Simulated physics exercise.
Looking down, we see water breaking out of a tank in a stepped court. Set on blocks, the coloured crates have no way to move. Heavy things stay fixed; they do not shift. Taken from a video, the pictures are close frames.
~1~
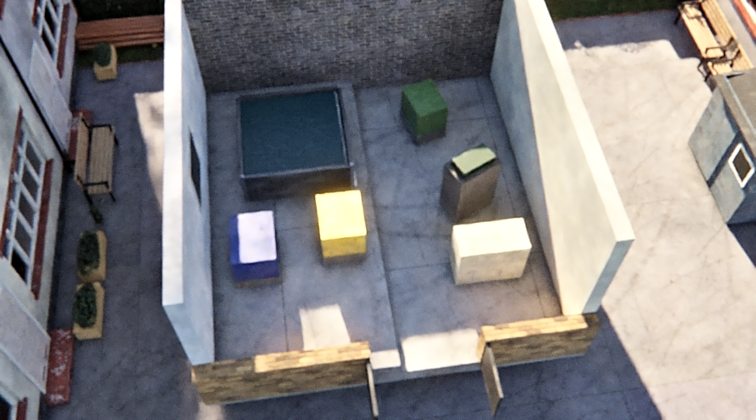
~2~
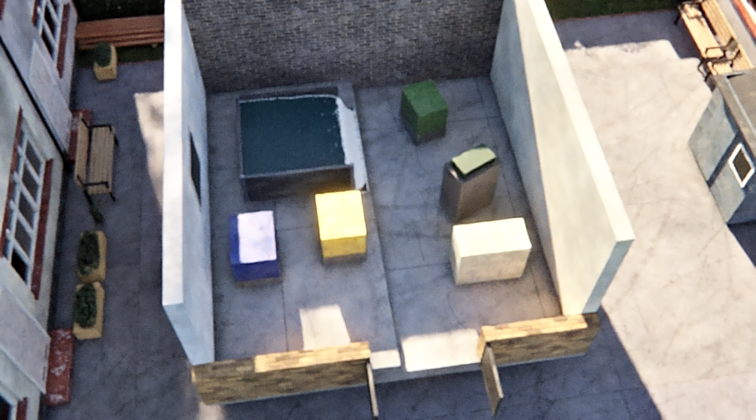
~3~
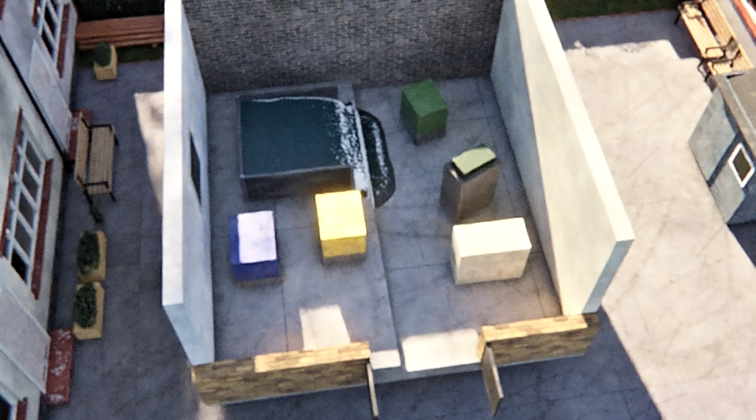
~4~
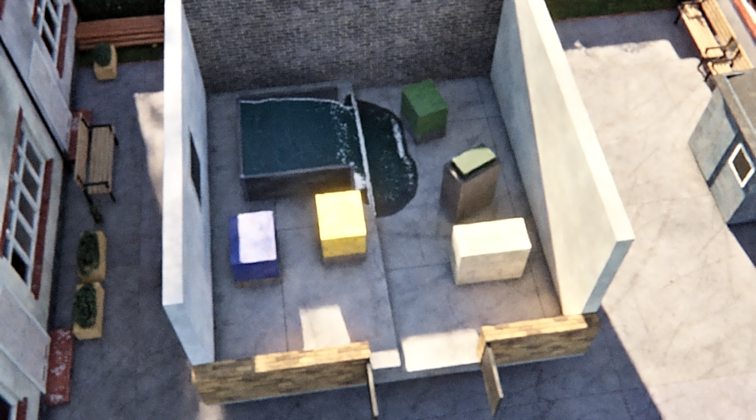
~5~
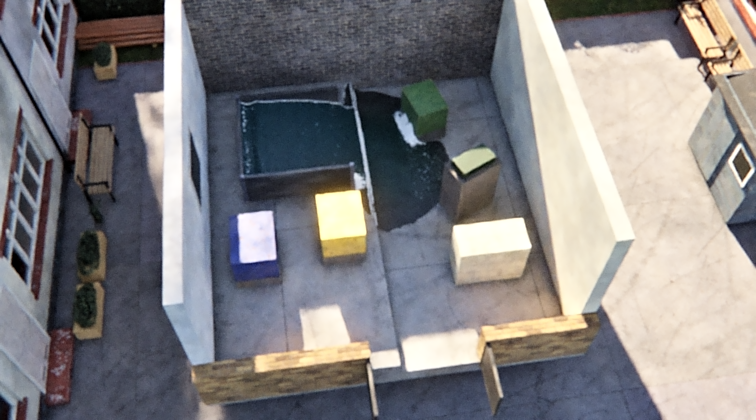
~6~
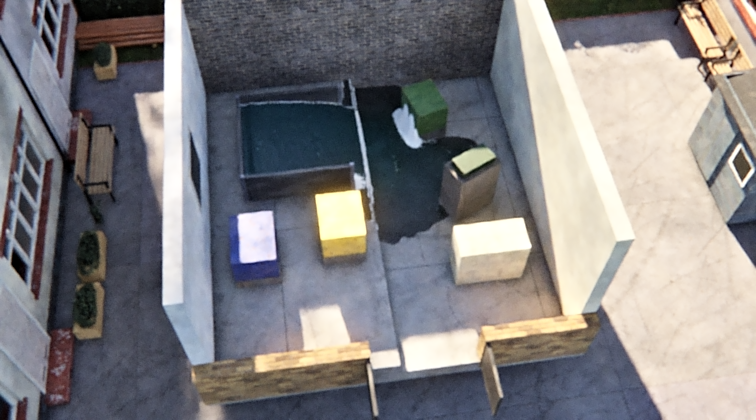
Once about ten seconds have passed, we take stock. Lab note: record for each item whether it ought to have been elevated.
Yellow crate: Untouched; green crate: Touched; blue crate: Untouched.
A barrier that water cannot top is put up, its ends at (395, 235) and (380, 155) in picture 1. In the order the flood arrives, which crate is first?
It's the green one.
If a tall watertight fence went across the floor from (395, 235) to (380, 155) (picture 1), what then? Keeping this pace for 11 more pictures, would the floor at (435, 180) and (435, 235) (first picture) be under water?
As listed: Flooded, flooded.
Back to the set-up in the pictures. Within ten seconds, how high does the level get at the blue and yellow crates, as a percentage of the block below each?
I'd say 0 per cent for the first one and 0 per cent for the second.
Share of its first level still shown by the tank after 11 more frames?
Somewhere around 28 %, give or take.
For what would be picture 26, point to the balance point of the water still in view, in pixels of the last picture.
Roughly (426, 162) in the last picture.
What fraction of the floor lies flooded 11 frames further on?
It should be close to 40 %.
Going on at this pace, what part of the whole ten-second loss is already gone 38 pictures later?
Around 30 per cent.
A moment on, water covers 30 % of the floor; the yellow crate not reached, the green crate water round its plinth, the blue crate not reached.
Next, water covers 40 % of the floor; the yellow crate not reached, the green crate water round its plinth, the blue crate not reached.
Then, water covers 55 % of the floor; the yellow crate not reached, the green crate water round its plinth, the blue crate not reached.
Later, water covers 55 % of the floor; the yellow crate not reached, the green crate water round its plinth, the blue crate not reached.
In the end, water covers 55 % of the floor; the yellow crate stayed above the water, the green crate was topped, the blue crate stayed above the water.
